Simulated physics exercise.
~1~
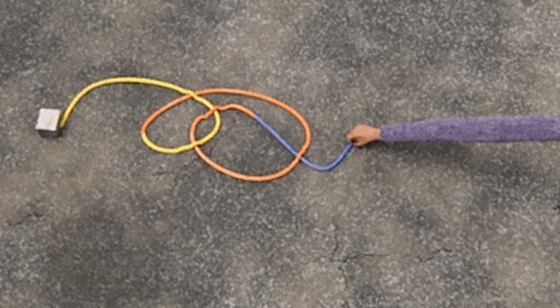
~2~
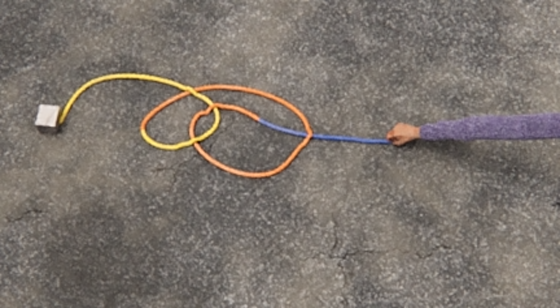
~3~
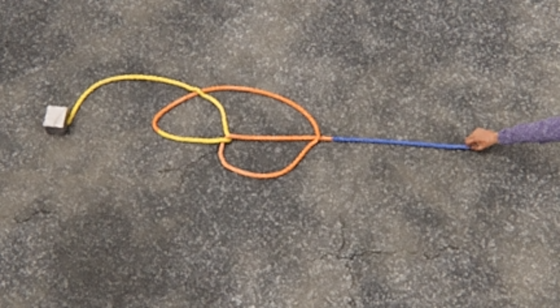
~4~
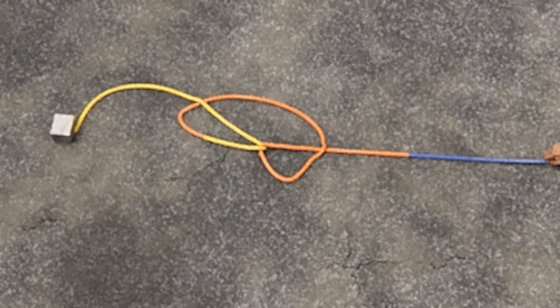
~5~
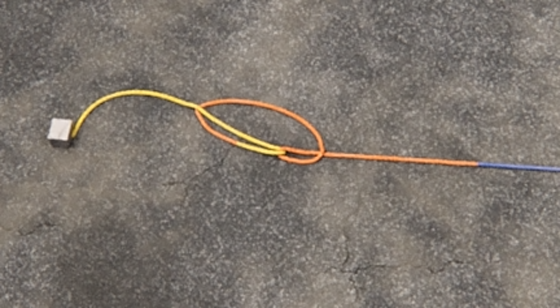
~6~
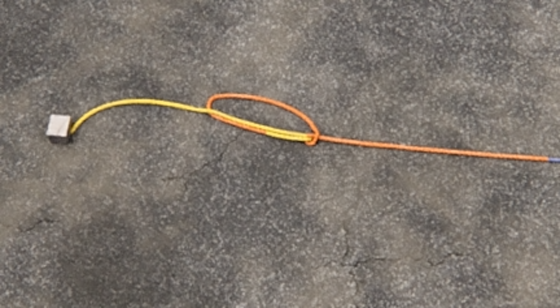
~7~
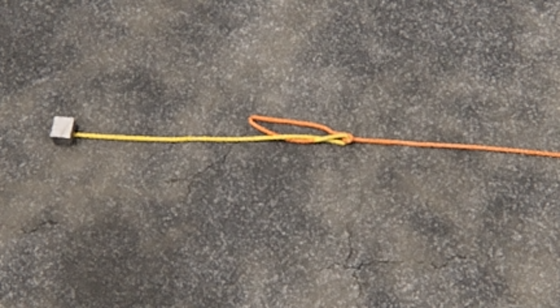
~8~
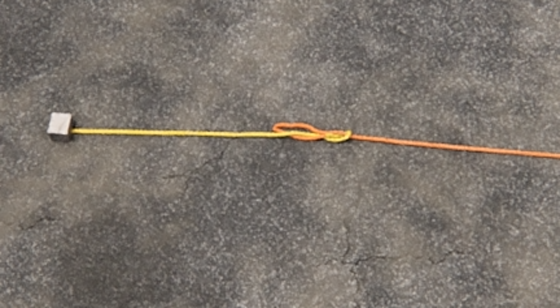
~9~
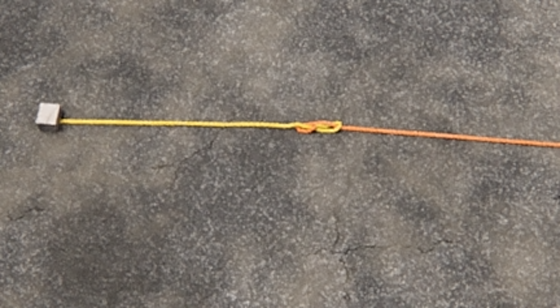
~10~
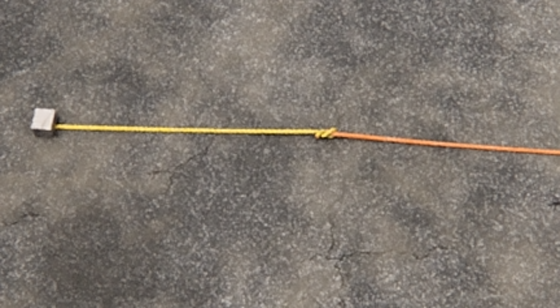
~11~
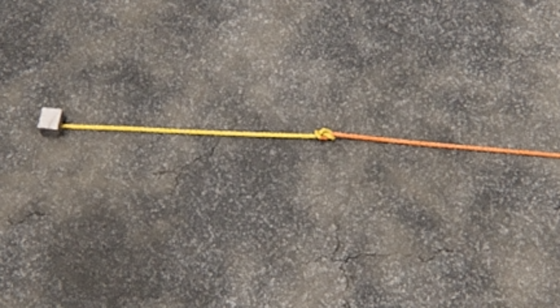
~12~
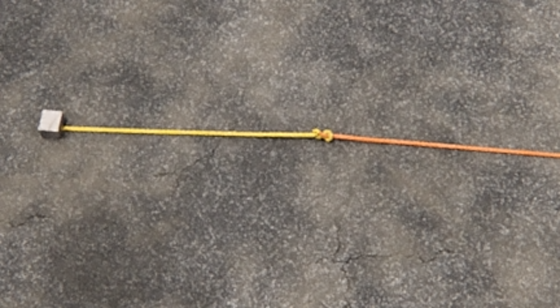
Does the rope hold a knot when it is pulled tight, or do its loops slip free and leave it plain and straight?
The rope holds a knot. Its loops shrink and cinch into a small yellow lump where the yellow section meets the orange.
